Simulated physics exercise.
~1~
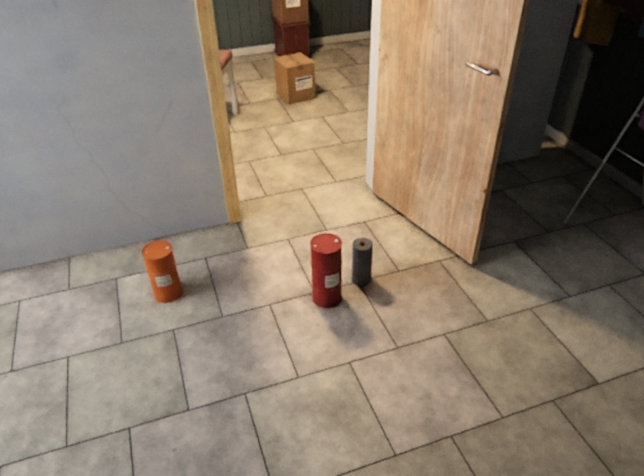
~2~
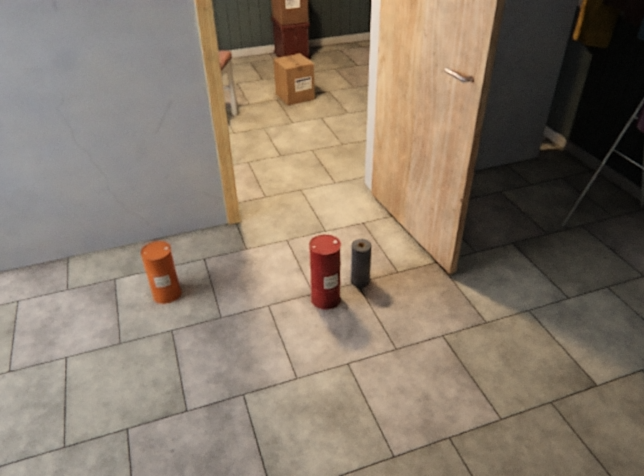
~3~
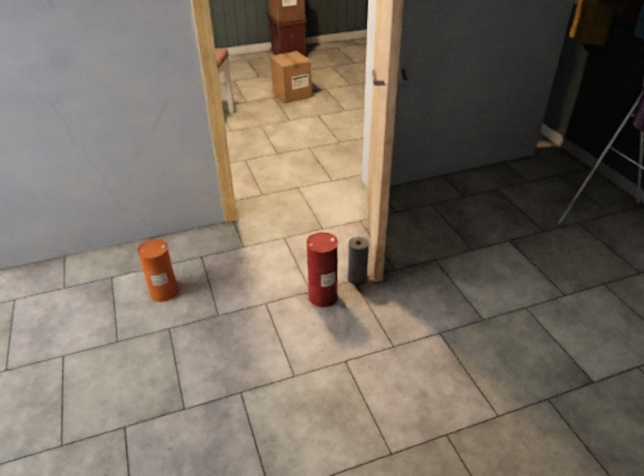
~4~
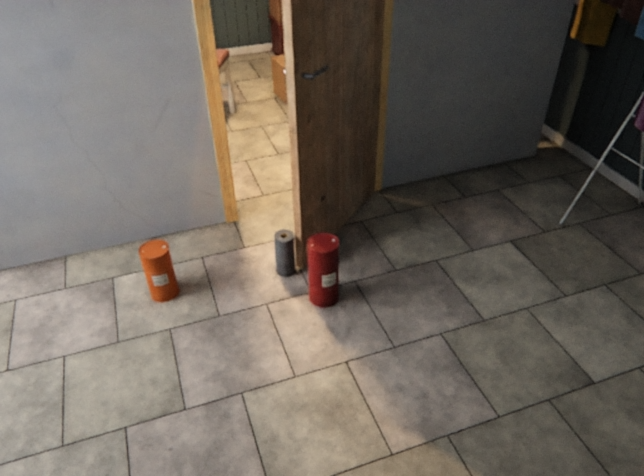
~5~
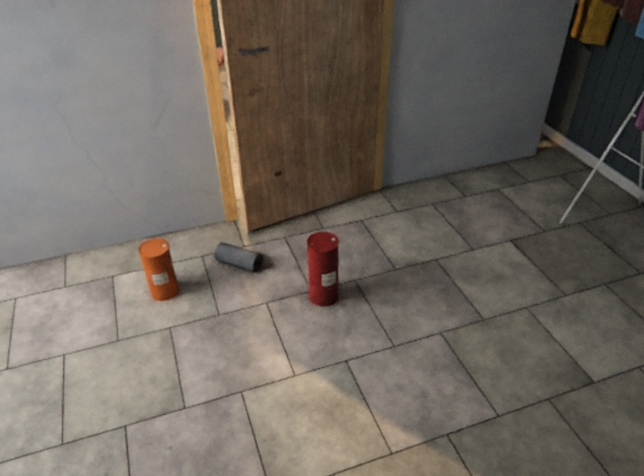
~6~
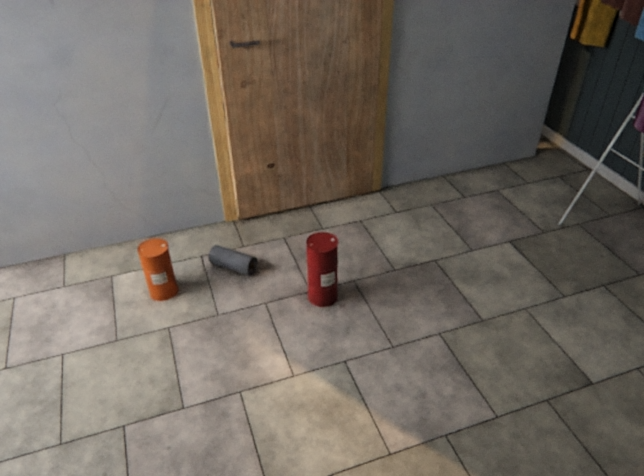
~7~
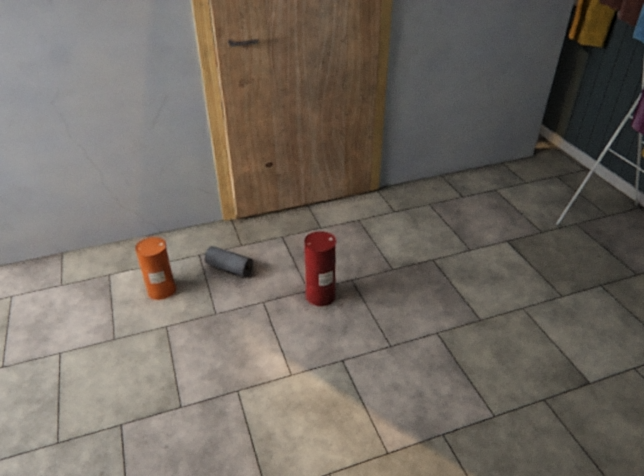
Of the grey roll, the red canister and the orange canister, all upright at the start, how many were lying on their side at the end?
One of them was lying on its side at the end, the grey roll. The red and orange canisters were still upright.
